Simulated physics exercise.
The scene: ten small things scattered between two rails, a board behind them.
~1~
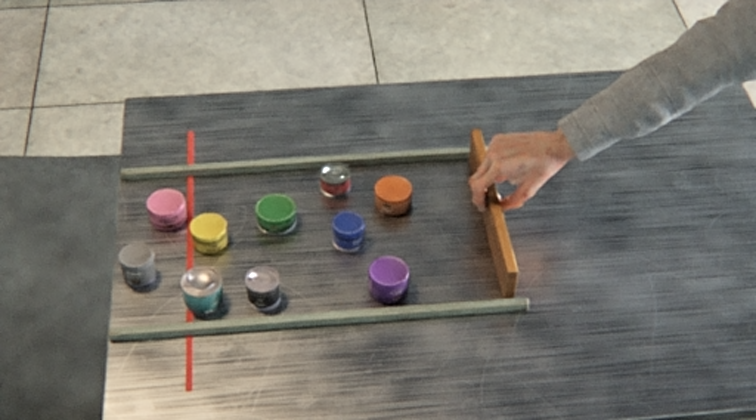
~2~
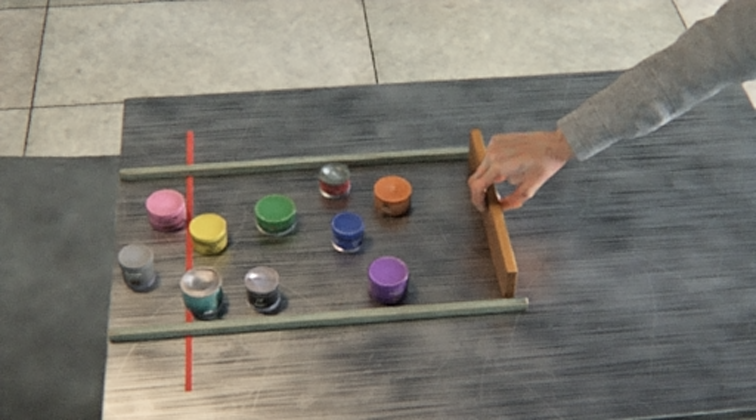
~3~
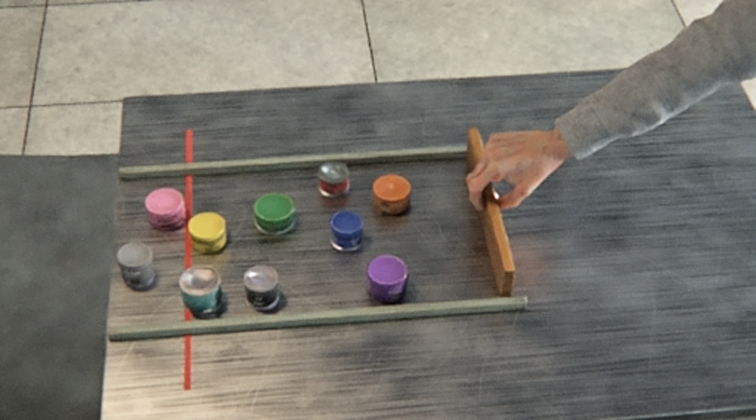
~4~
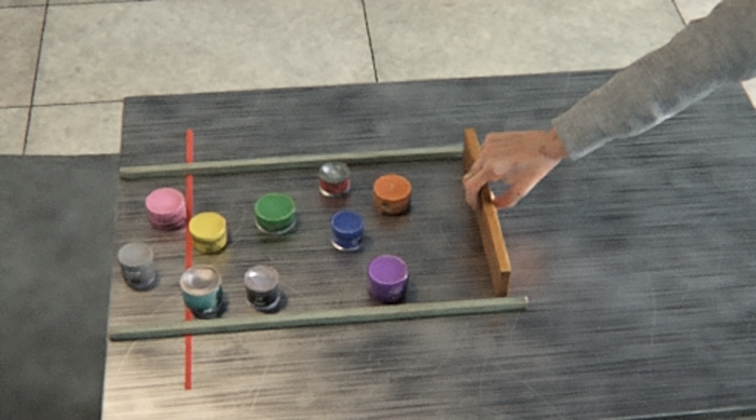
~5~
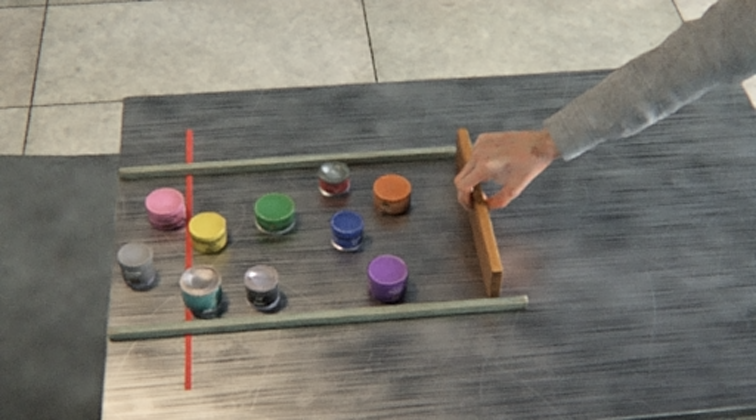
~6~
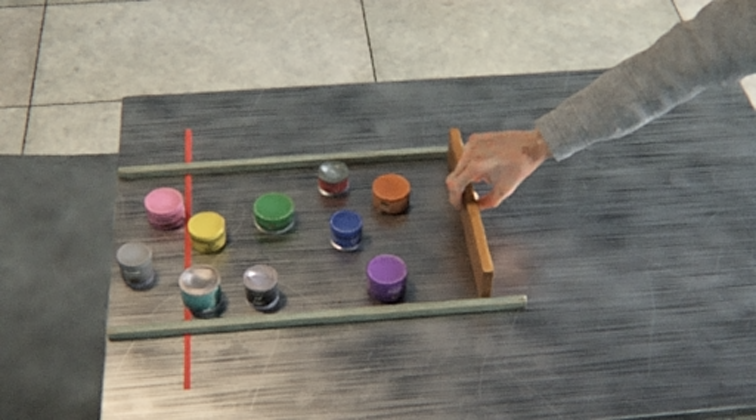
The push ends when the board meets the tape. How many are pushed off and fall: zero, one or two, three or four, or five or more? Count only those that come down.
The number that fall off is one or two.
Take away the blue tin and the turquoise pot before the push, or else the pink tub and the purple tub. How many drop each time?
0 in the first case, 0 in the second.
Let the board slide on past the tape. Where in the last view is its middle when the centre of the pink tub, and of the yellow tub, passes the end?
At (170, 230) for the pink tub; at (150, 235) for the yellow tub.
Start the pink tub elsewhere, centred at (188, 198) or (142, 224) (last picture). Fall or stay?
In turn it survives; drops off.
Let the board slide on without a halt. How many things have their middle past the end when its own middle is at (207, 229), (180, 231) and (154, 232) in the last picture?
It would be 0, 2 and 5.
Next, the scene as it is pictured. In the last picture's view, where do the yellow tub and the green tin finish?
Near (141, 259) and (142, 229).
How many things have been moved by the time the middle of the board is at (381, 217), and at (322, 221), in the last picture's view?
2 and 5.
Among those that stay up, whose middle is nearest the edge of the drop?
Foremost is the grey pot.
A little later, none off yet; grey pot at rest near (136, 264); pink tub at rest near (165, 209); turquoise pot at rest near (201, 289).
Next, none off yet; grey pot at rest near (135, 265); pink tub at rest near (163, 208); turquoise pot shifted about its own width near (145, 292).
When it is over, the number that fall off is one or two; down, turquoise pot.
